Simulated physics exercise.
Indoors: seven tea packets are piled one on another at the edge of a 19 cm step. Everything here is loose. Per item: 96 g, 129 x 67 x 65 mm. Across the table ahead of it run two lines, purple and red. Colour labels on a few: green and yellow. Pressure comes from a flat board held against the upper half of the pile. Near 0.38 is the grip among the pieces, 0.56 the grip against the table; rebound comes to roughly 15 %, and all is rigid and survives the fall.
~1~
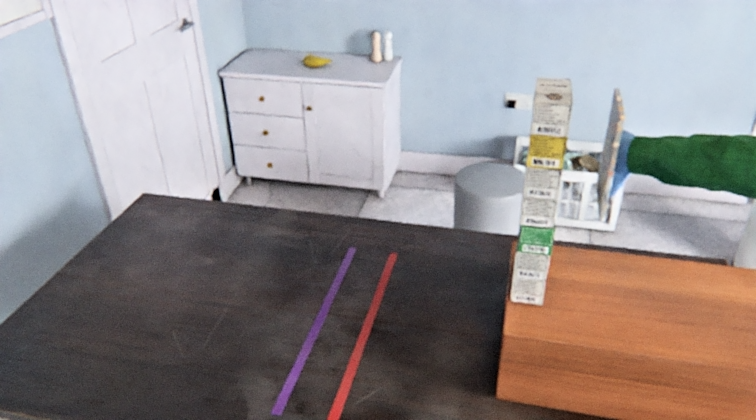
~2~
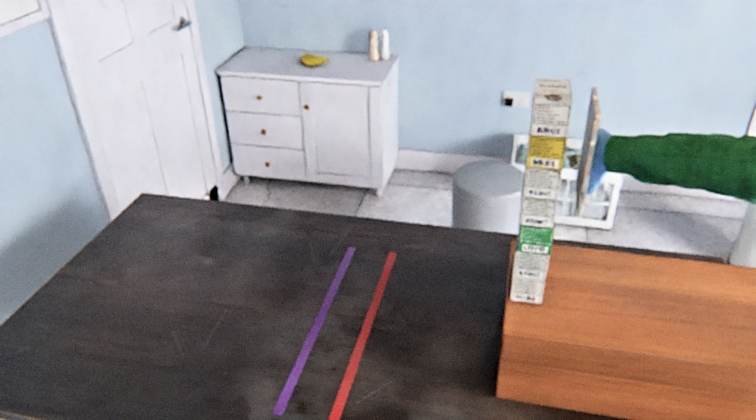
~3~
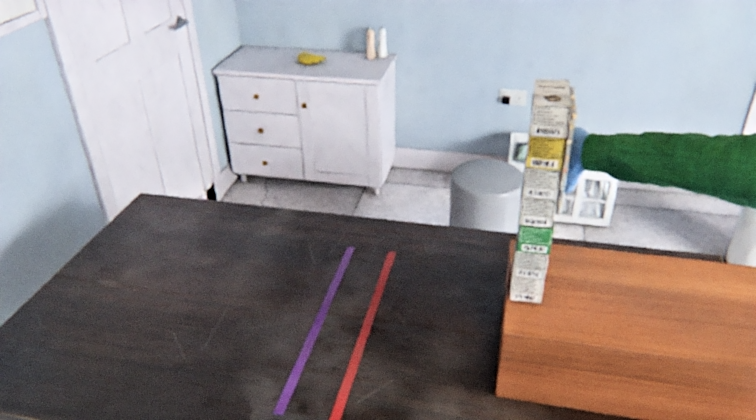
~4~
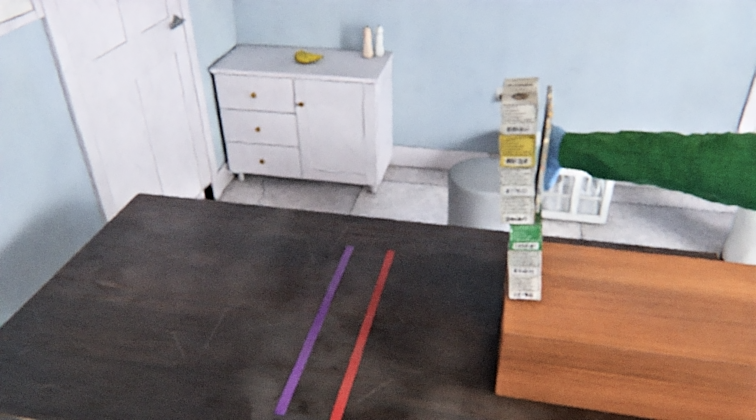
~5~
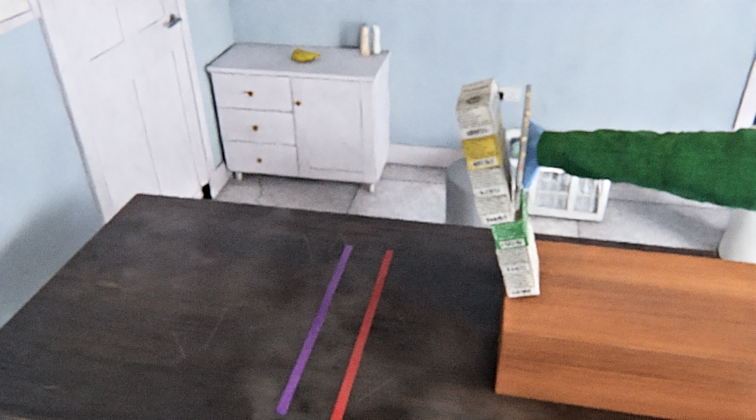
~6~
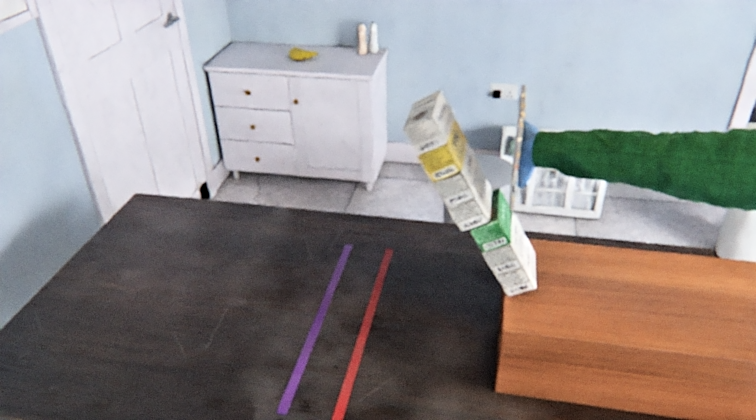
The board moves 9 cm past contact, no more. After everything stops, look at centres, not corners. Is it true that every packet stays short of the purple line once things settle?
Beyond the line you'll find a piece.
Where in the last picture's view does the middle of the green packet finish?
It ends up centred close to (411, 319).
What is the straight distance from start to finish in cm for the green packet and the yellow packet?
Net shift, middle to middle: Green 42 cm, yellow 72 cm.
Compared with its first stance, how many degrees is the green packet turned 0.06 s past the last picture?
At that moment, roughly 40 degrees.
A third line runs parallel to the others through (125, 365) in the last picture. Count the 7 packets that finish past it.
Total: 0.
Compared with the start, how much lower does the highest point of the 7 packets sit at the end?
The top ends up some 58 cm lower.
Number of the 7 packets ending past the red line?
Counting them up, I get 3.
Then, 0.06 s later than the last frame, none of the 7 packets past the purple line, 7 disturbed; green packet tilted 42°; yellow packet tilted 42°, 8 cm lower.
Then, 0.18 s later than the last frame, none of the 7 packets past the purple line, 7 disturbed; green packet on its side; yellow packet tilted 71°, 24 cm lower.
Then, 0.30 s later than the last frame, 2 of the 7 packets past the purple line; green packet on its side; yellow packet on its side.
When it is over, 2 of the 7 packets past the purple line; yellow packet on its side; green packet on its side. The farthest middle lies 10 cm beyond that line. In pixels of the last frame, middles, yellow packet near (311, 306), green packet near (411, 319).
